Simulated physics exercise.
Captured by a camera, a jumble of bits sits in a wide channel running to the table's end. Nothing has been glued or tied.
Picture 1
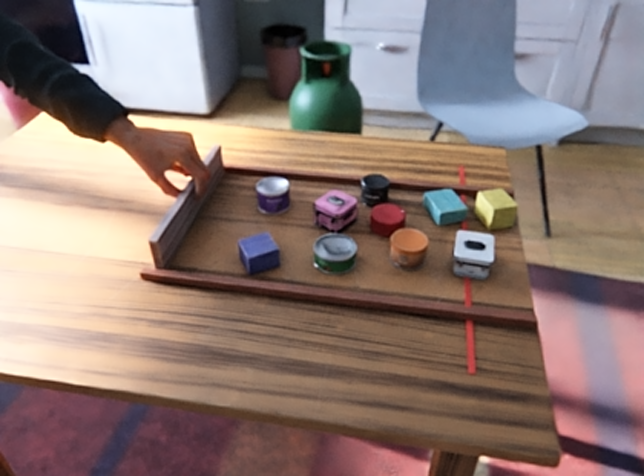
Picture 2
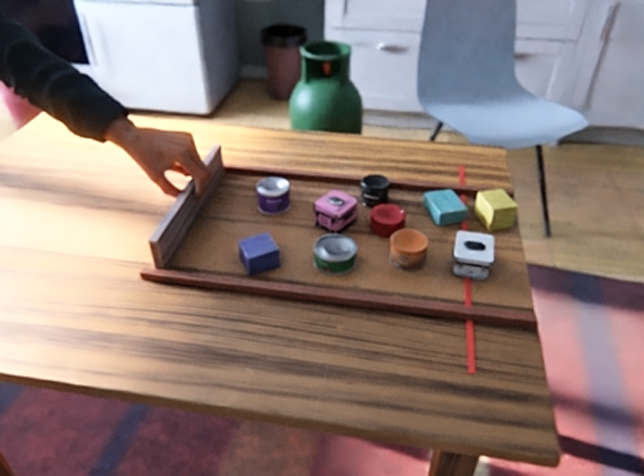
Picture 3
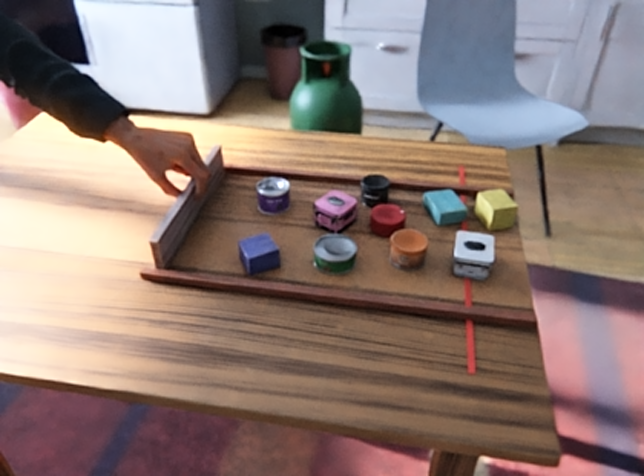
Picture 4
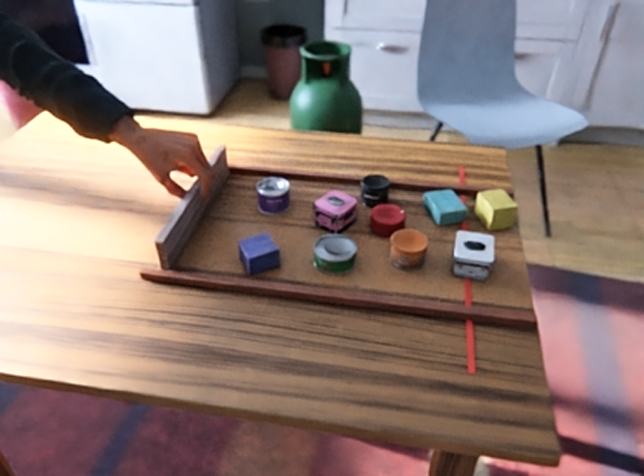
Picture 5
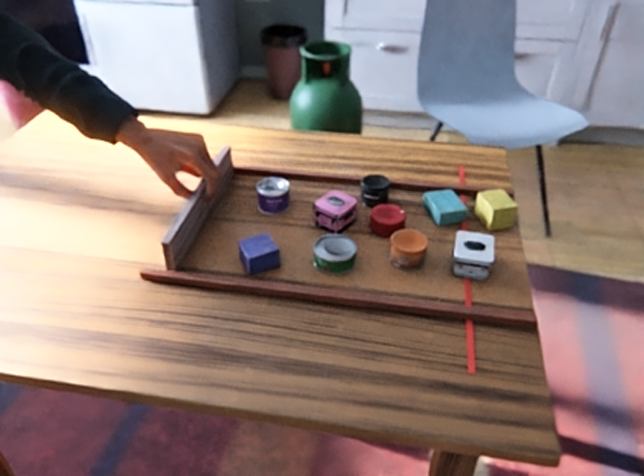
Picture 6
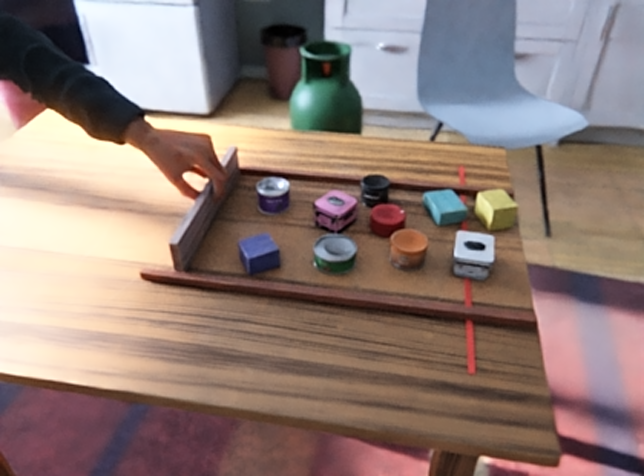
A hand in a dark sleeve grips an upright board at the left of a shallow channel on a striped wooden table, seen from above at an angle in a kitchen. Purple, pink, green, black, red and orange pieces sit mid-channel, with turquoise, yellow and white ones right, near red tape. The hand barely moves, then slides the board slightly right; the pieces and camera stay still.
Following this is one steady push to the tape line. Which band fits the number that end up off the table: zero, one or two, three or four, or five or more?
The band is one or two.
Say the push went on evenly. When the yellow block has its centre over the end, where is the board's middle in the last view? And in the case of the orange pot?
Near (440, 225) in the first case, near (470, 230) in the other.
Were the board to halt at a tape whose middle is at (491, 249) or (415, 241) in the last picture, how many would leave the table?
The first gives 5 and the second gives 0.
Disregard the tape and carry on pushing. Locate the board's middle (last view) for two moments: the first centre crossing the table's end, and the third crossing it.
Pixels, in order: Around (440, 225), around (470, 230).
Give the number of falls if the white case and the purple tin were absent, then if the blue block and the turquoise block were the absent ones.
Count of fallen: 1 / 1.
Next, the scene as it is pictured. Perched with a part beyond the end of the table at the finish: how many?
Number: 3.
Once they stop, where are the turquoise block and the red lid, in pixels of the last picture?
About (508, 211), and the other about (519, 235).
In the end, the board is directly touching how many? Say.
It touches 5.
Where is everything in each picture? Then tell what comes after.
Yellow block (496, 209); white case (473, 255); turquoise block (445, 207); board (192, 202); tape (466, 246), in the first frame.
White case (473, 255); orange pot (408, 250), in the second frame.
Turquoise block (445, 207); board (192, 202), in the third frame.
Yellow block (496, 209); purple tin (273, 196), in the fourth frame.
White case (473, 255); red lid (388, 220), in the fifth frame.
Yellow block (496, 209); white case (473, 255); turquoise block (445, 207); board (210, 204); tape (466, 246), in the sixth frame.
A little later, none off yet; yellow block at rest near (496, 209); white case at rest near (473, 255); turquoise block at rest near (445, 207).
When it is over, the number that fall off is one or two; down, white case and yellow block.
